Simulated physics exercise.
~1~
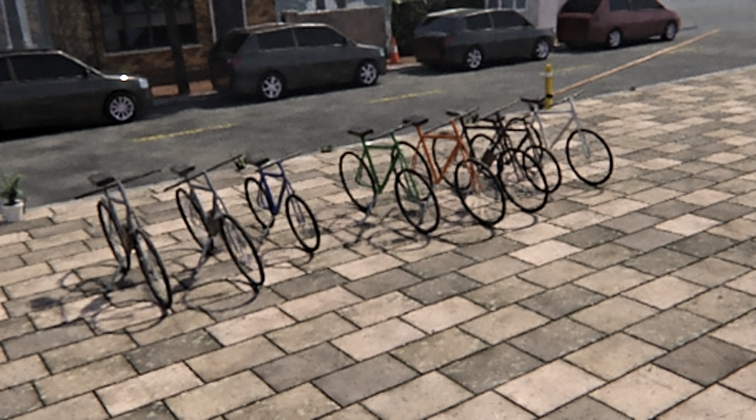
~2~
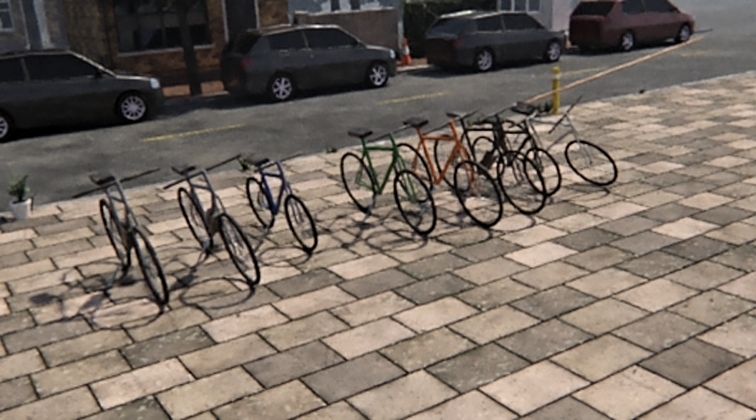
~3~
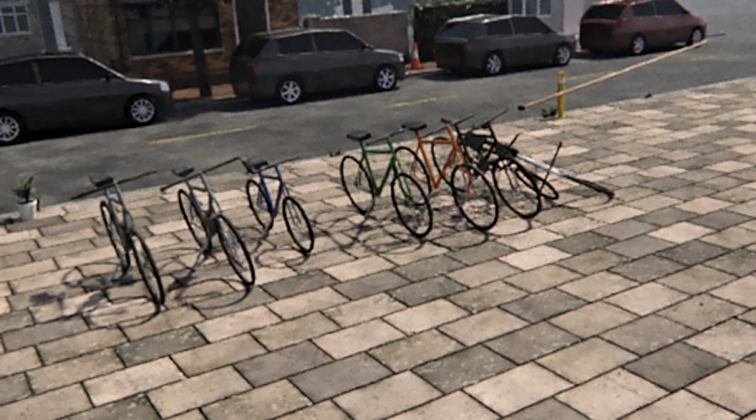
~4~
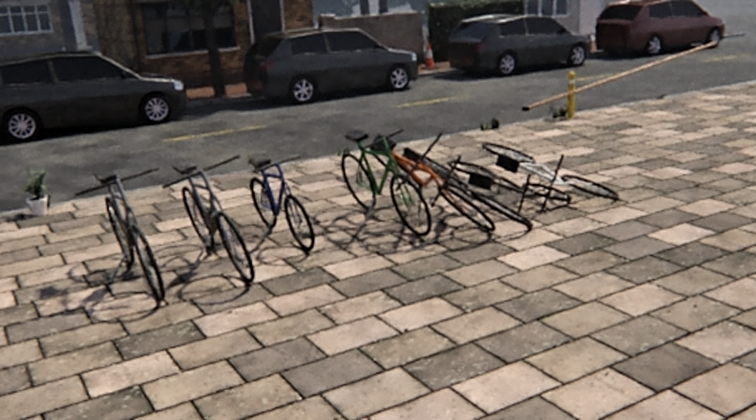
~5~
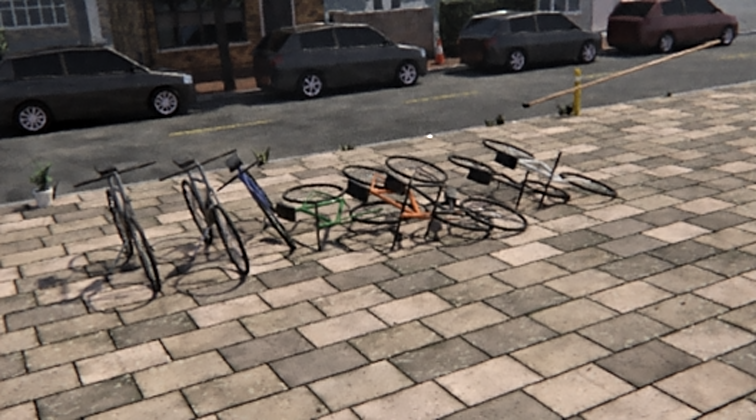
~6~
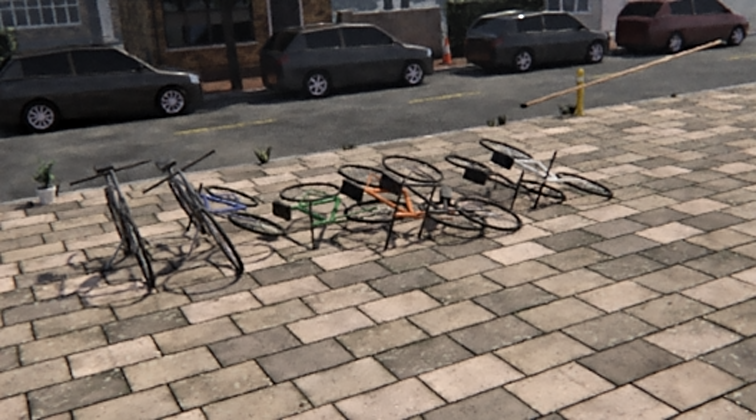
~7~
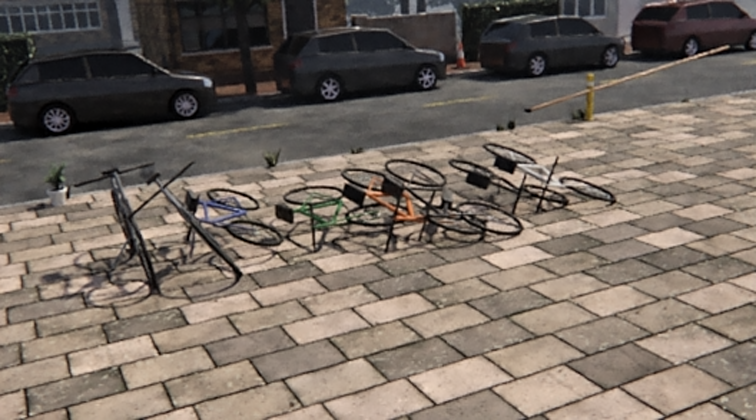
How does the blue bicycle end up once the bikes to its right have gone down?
It falls over as well, tipping to the left off its parked stance and ending up down on the paving.
A row of parked bicycles toppled one after another from right to left on a paved square, the orange, green and blue ones going down in turn, until the next one tipped over too and only the leftmost bicycle still stood.
